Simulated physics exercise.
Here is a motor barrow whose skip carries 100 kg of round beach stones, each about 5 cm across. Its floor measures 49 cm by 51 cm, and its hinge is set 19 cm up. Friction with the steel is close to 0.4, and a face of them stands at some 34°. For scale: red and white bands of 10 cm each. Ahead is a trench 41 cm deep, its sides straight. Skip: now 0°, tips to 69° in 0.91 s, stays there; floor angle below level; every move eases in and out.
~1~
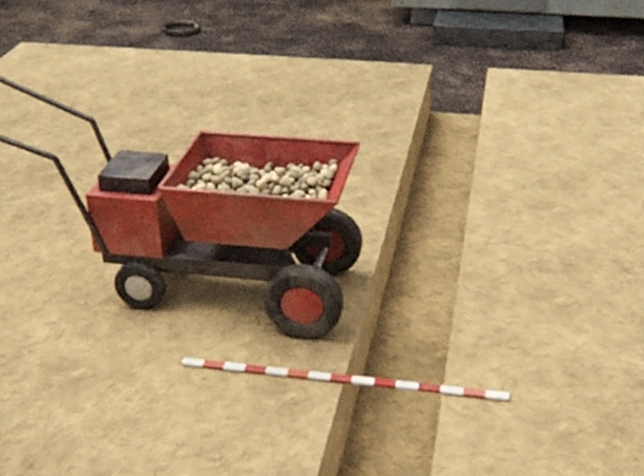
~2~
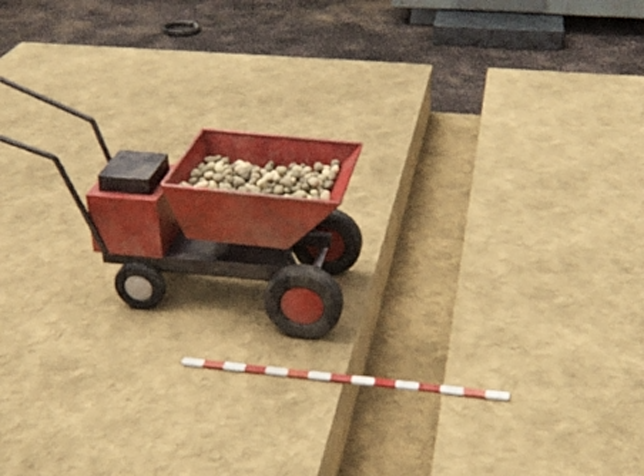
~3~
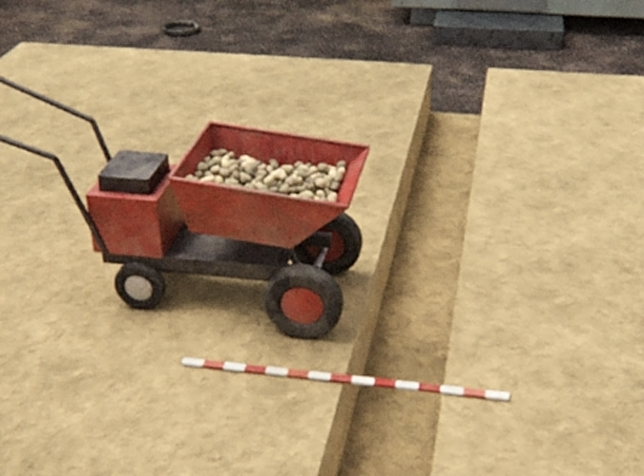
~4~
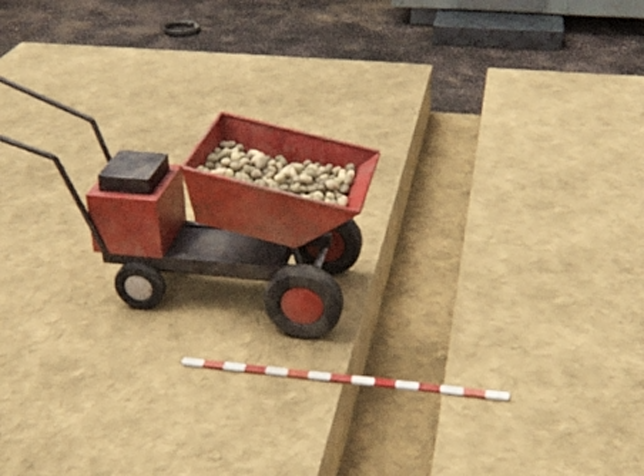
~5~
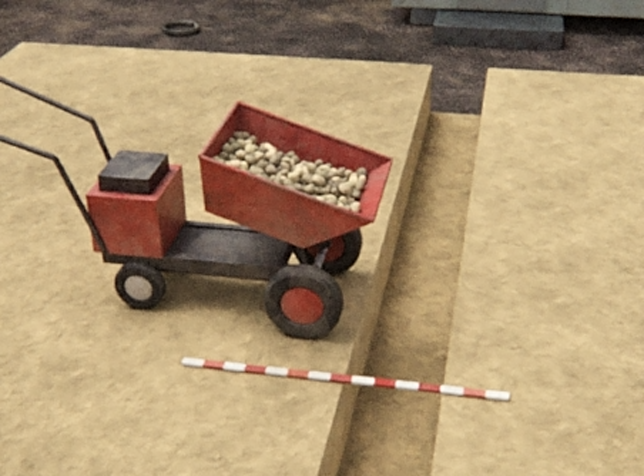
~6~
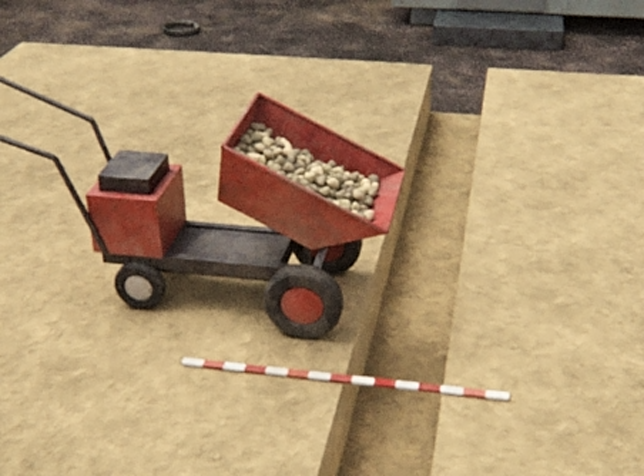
In the video, a red motor barrow loaded with round stones stands beside a straight-sided trench, a red and white banded pole lying nearby, while its skip gradually tilts forward to the right, its rear end rising above the chassis.
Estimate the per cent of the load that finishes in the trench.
Roughly 23 percent.
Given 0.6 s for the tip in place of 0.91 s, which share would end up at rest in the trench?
It would come to roughly 10 per cent.
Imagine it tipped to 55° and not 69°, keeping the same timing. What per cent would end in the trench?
It comes out at about 35 percent.
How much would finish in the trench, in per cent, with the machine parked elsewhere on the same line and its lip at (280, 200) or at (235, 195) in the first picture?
85 and 100 %.
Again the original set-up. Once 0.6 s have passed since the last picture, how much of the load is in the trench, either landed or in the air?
By that point it's something like 5 in a hundred.
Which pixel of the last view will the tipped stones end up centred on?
About (502, 316).
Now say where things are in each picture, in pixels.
The skip is at 0°, its lip at (337, 203); the top of the load is at (296, 172), in the first picture.
The skip is at 1°, its lip at (340, 204); the top of the load is at (289, 173), in the second picture.
The skip is at 5°, its lip at (348, 207); the top of the load is at (252, 167), in the third picture.
Lip at (360, 213), floor tilted 11°, highest stones at (233, 157), in the fourth picture.
Lip at (374, 221), floor tilted 18°, highest stones at (239, 148), in the fifth picture.
The skip is at 26°, its lip at (388, 233); the top of the load is at (253, 137), in the sixth picture.
Then, 0.3 s after the last picture the floor is at 58°, 100 % in the skip; the foremost stones are at (421, 252).
Then, 0.6 s after the last picture the floor is at 69°, 66 % in the skip, 4 % in the trench, 30 % past the trench; the foremost stones are at (511, 321).
Then, 1.0 s after the last picture the floor is at 69°, 18 % in the skip, 8 % in the trench, 74 % past the trench; the foremost stones are at (636, 325).
Then, 2.9 s after the last picture the floor is at 69°, 0 % in the skip, 23 % in the trench, 77 % past the trench; the foremost stones are past the picture's edge.
